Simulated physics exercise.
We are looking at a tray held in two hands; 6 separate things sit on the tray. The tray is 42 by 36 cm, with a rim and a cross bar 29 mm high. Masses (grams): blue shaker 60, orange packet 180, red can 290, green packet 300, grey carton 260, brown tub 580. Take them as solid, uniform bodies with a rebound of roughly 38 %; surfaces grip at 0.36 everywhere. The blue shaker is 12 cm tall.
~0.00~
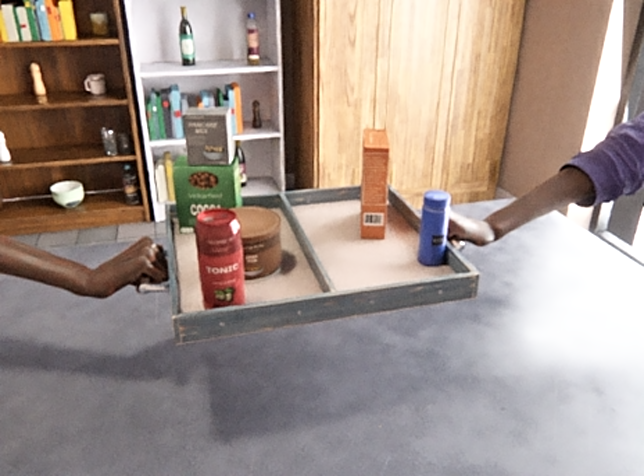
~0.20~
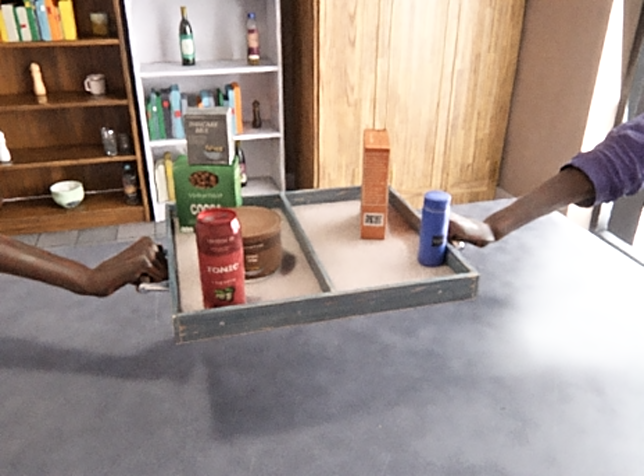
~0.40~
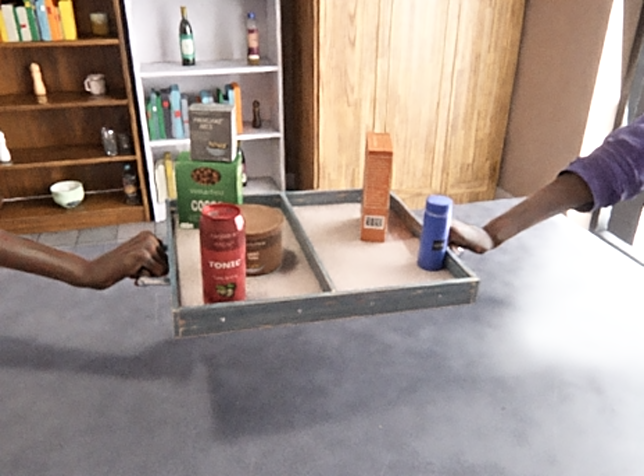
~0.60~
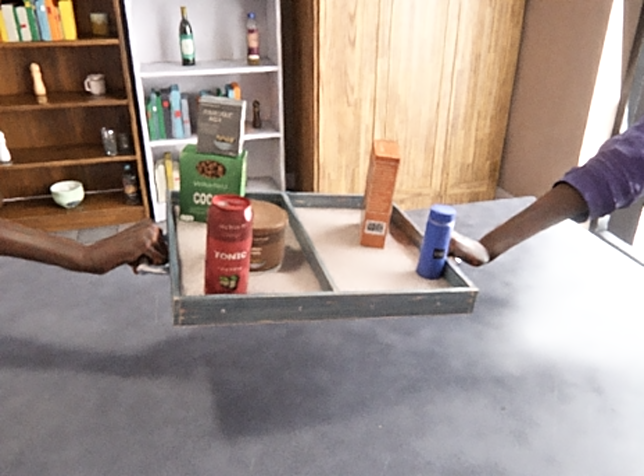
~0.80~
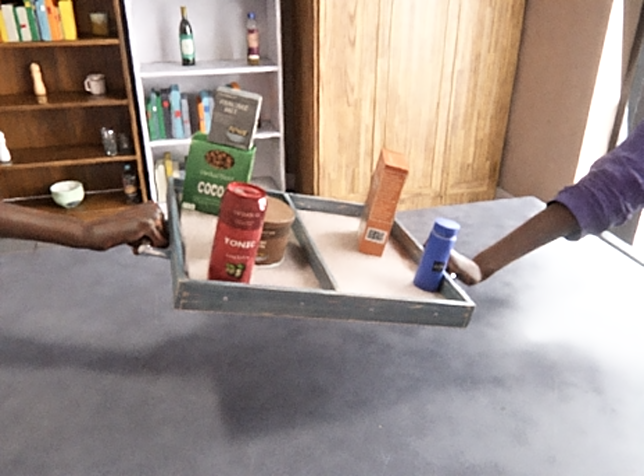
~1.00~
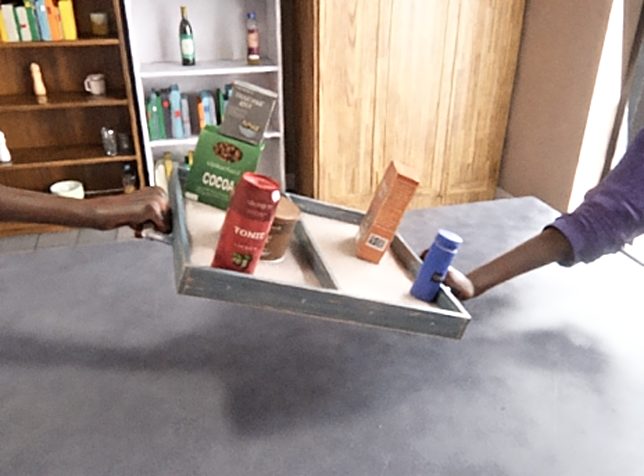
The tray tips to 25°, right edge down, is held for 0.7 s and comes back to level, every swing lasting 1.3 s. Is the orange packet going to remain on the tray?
The orange packet goes overboard.
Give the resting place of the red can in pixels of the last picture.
Near (418, 266).
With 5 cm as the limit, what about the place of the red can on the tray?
The red can leaves its spot.
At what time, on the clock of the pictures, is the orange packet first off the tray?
Near 1.2 s.
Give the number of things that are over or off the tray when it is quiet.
That comes to 3.
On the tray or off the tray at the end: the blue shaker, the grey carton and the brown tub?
The blue shaker ends on the tray; the grey carton ends off the tray; the brown tub is still on the tray.
After 1.40 s, tray tilted 25°, right edge down; orange packet now off the tray; grey carton moved 10 cm; green packet moved 6 cm.
After 1.80 s, tray tilted 25°, right edge down; grey carton now off the tray; red can on its side; green packet moved 8 cm.
After 2.70 s, tray tilted 14°, right edge down; red can on its side; green packet moved 8 cm; brown tub moved 4 cm.
In the end (3.9 s), off the tray, orange packet and grey carton; toppled on the tray, red can; not toppled but over 5 cm from the start, green packet; the other 2 under 5 cm from the start. At the end, from the last picture's camera, orange packet near (512, 321).
